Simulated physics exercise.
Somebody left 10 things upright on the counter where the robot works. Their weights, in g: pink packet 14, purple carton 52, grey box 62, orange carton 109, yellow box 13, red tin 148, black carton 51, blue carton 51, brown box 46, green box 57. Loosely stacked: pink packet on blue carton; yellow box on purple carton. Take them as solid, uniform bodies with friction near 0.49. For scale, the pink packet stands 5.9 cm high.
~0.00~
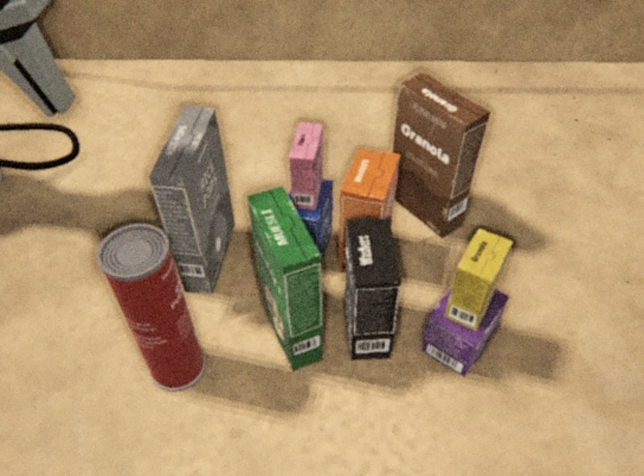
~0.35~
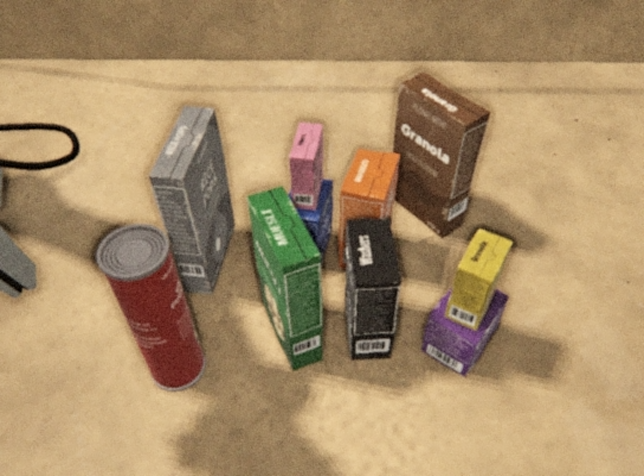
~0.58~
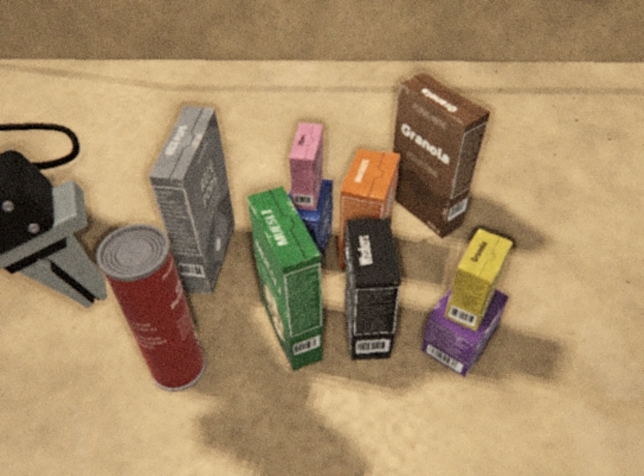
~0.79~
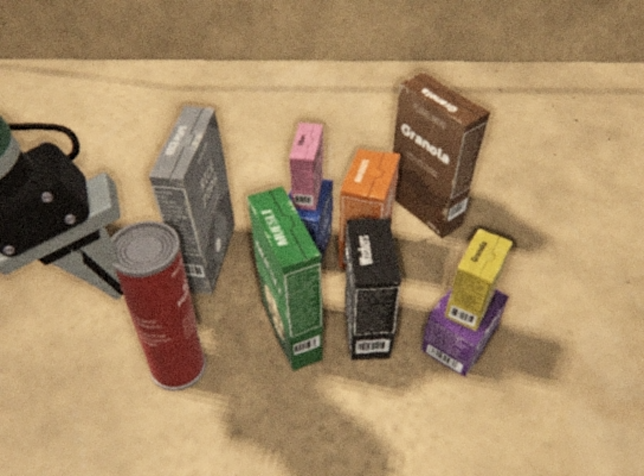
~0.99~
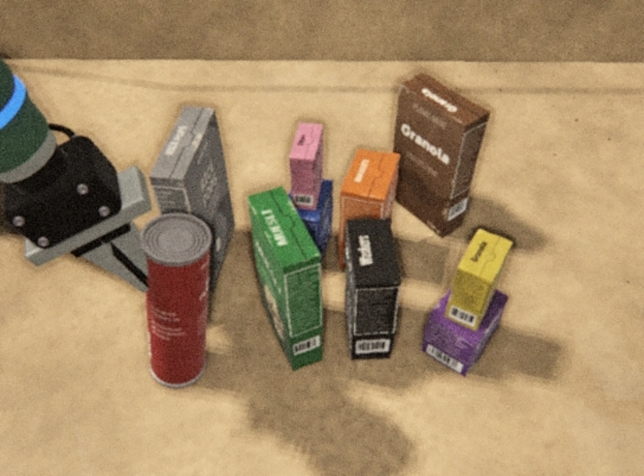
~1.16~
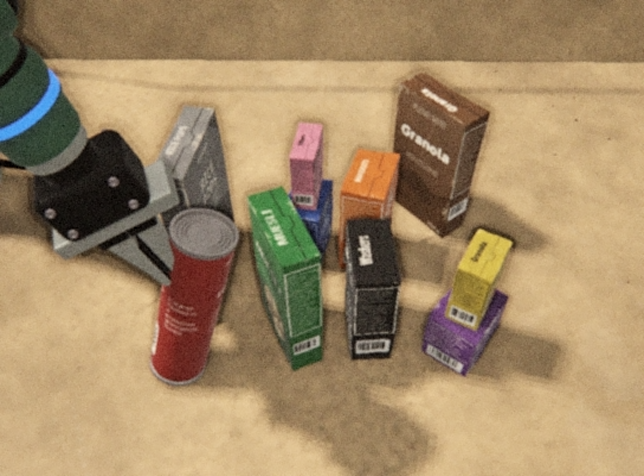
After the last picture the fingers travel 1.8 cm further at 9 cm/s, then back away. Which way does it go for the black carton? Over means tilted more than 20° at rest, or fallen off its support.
The black carton: Knocked over.
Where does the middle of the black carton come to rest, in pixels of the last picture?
Around (411, 288).
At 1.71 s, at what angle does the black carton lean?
Some 50° off upright.
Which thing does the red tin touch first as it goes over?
The green box.
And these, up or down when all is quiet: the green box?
Green box over.
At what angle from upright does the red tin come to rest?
About 70°.
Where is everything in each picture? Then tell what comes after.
Fingers at (41, 69); red tin (159, 316) upright; black carton (370, 292), in the first frame.
Fingers at (-2, 250); red tin (159, 316) upright; pink packet (308, 167), purple carton (464, 324), in the second frame.
Fingers at (76, 264); red tin (159, 316) upright; grey box (199, 205), orange carton (368, 214), in the third frame.
Fingers at (106, 256); red tin (163, 314) leaning 3°; yellow box (478, 281), blue carton (308, 223), in the fourth frame.
Fingers at (134, 249); red tin (177, 308) leaning 11°; brown box (433, 159), green box (288, 284), in the fifth frame.
Fingers at (159, 243); red tin (190, 304) leaning 18°; black carton (370, 292), in the sixth frame.
After 1.41 s, green box and red tin touch at 1.28 s; black carton and green box touch at 1.41 s; leaning red tin 36°, green box 12°.
After 1.71 s, yellow box and black carton touch at 1.52 s; purple carton and black carton touch at 1.54 s; leaning red tin 61°, green box 55°, black carton 54°.
After 2.16 s, blue carton and red tin touch at 1.79 s; leaning red tin 65°, green box 58°, black carton 56°.
At rest, past 20° or fallen, red tin, green box and black carton. Standing, grey box, blue carton, orange carton, purple carton, brown box, pink packet and yellow box.
